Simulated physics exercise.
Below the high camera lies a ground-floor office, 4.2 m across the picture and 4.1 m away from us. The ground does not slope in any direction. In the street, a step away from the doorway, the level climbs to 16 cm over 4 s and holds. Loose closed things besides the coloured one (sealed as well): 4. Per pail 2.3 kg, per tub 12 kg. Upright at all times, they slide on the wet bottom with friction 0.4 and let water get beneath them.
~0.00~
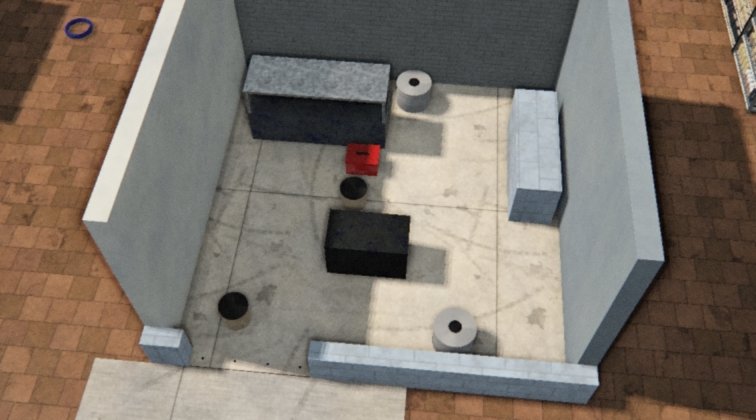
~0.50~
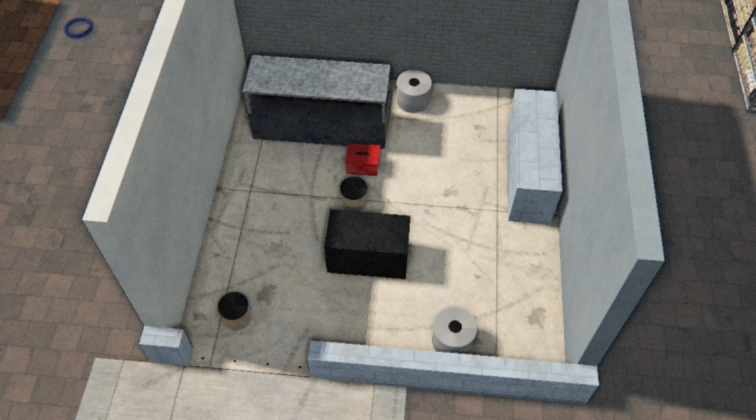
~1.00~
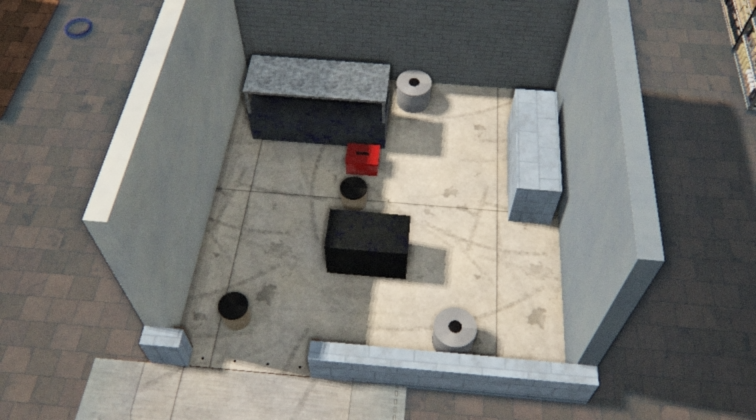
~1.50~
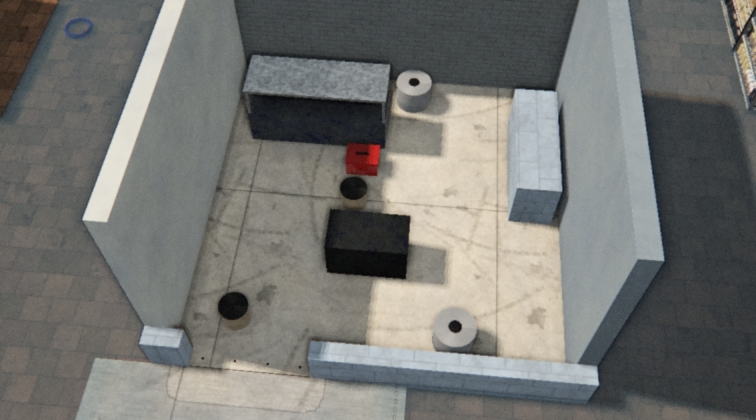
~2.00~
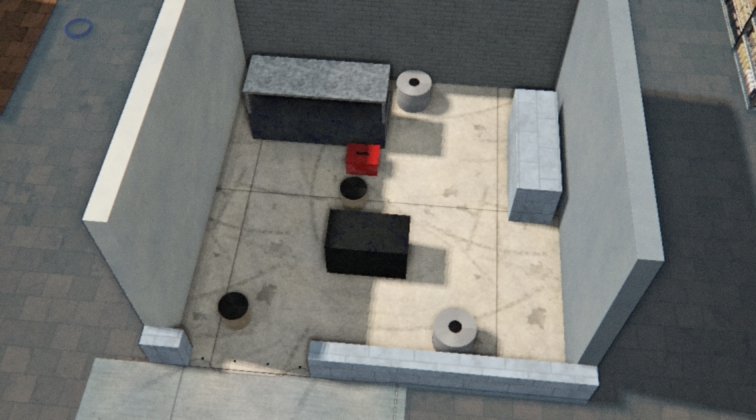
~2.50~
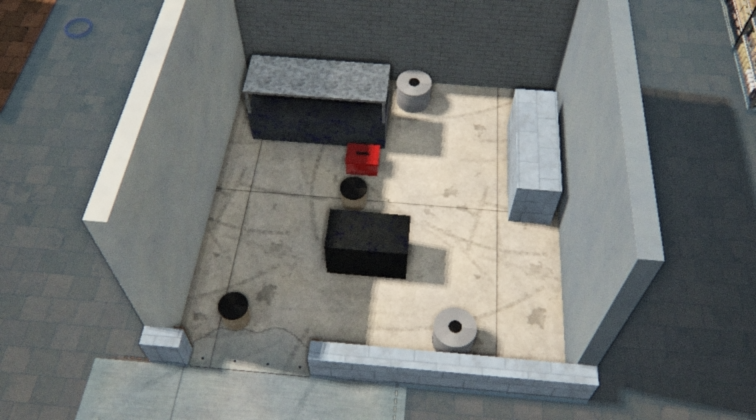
The footage shows a roofless office from above, with a red tote among dark and pale furnishings, as the reddish-brown paving outside turns grey and then bluish, while the tote and the other objects inside stay still.
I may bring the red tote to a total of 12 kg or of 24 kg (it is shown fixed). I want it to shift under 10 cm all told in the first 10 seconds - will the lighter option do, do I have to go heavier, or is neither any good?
You have to go heavier.
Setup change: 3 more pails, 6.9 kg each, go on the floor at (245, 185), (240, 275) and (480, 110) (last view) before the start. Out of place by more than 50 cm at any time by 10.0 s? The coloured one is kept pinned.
Taking them in order, the first is beyond the line, the second beyond the line and the third inside the line.
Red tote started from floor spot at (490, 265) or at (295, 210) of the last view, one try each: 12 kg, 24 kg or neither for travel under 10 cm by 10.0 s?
First try, the lighter option suffices; second try, only the heavier option works.
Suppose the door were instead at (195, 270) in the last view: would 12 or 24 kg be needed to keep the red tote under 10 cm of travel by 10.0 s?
In that case the smaller load will do.
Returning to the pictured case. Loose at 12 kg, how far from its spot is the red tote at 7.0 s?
30 cm.
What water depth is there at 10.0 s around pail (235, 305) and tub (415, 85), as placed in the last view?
Depth approx. 9 cm / 3 cm.
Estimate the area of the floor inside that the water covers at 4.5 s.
Somewhere around 4.0 m2, roughly.
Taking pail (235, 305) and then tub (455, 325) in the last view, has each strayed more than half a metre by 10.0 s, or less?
So that's further for the first and not as far for the second.
After 3.5 s the red tote would be 0 cm from its start with 12 kg and 0 cm from its start with 24 kg; 0 cm of water round it then.
After 4.5 s the red tote would be 0 cm from its start with 12 kg and 0 cm from its start with 24 kg; 0 cm of water round it then.
After 7.0 s the red tote would be 26 cm from its start with 12 kg and 0 cm from its start with 24 kg; 7 cm of water round it then.
After 10.0 s the red tote would be 65 cm from its start with 12 kg and 0 cm from its start with 24 kg; 8 cm of water round it then.
